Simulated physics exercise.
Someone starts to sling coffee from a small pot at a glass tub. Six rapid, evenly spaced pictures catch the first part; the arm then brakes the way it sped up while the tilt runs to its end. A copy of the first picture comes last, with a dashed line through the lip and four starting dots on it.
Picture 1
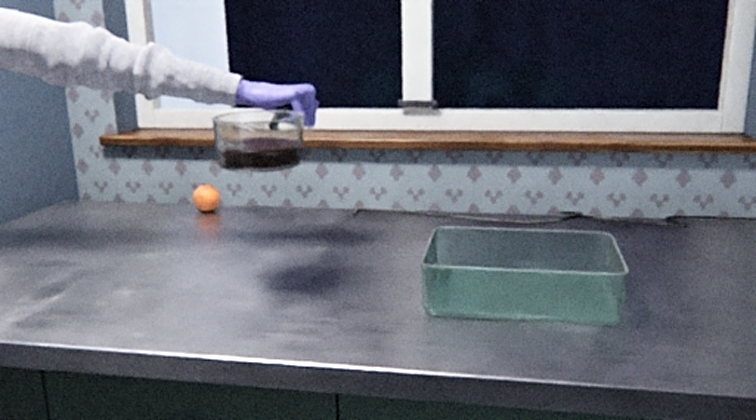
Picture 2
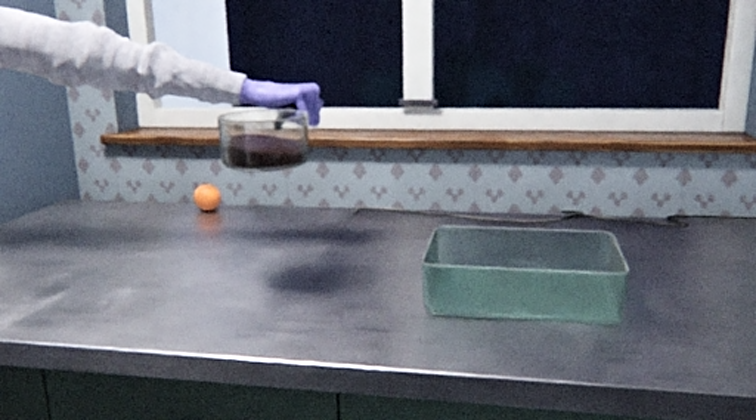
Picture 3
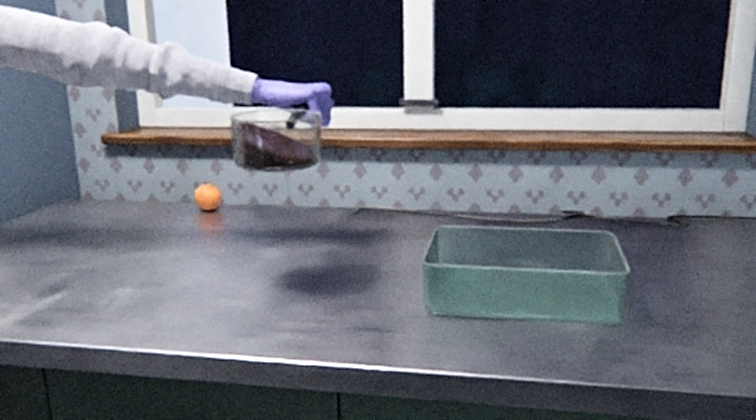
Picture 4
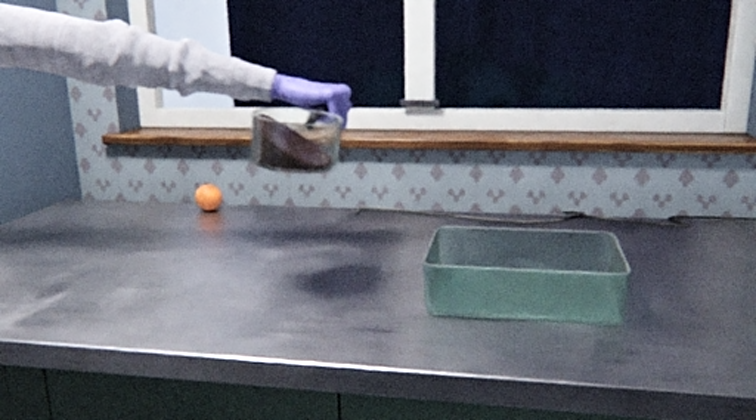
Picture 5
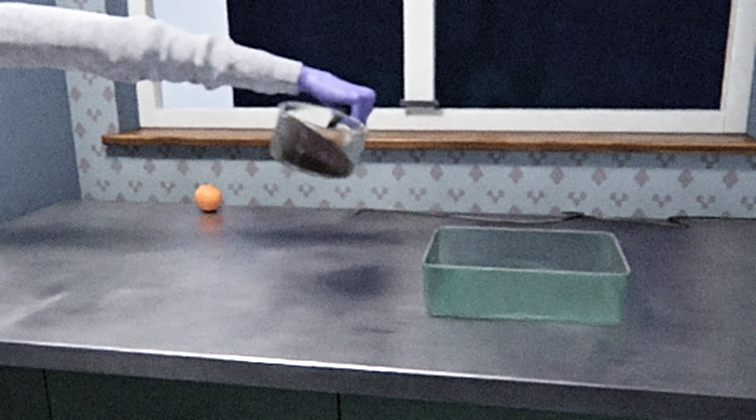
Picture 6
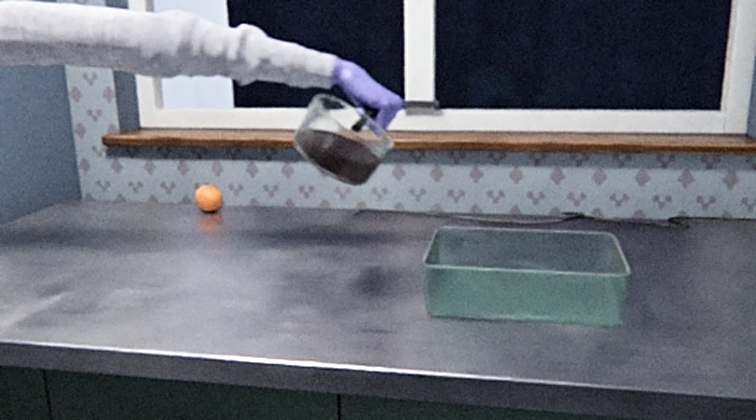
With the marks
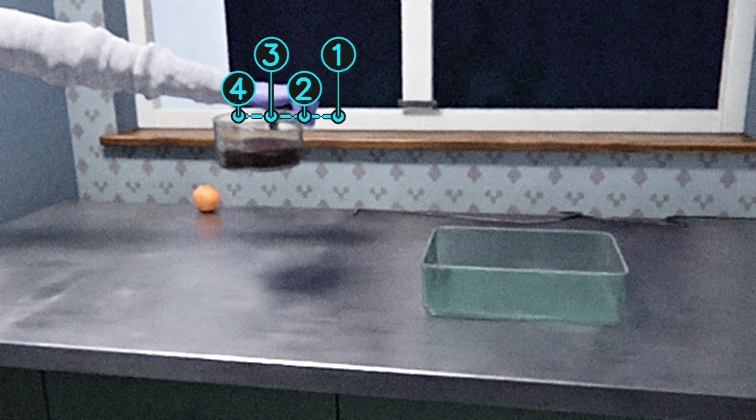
A purple-gloved hand carries a small pot of dark liquid rightward, then tilts it toward a glass tub.
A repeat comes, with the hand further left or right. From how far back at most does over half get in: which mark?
Go for 4.
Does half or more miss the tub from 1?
No, that is safe.
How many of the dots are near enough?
All of the four.
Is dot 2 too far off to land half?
No, not at all.
On the marked copy, 1 at (338, 116); 2 at (304, 116); 3 at (271, 116); 4 at (238, 116).
With 1, about 77 % lands in the tub, 10 % falls short and 13 % goes beside or beyond.
With 2, about 80 % lands in the tub, 11 % falls short and 10 % goes beside or beyond.
With 3, about 71 % lands in the tub, 12 % falls short and 17 % goes beside or beyond.
With 4, about 62 % lands in the tub, 25 % falls short and 13 % goes beside or beyond.
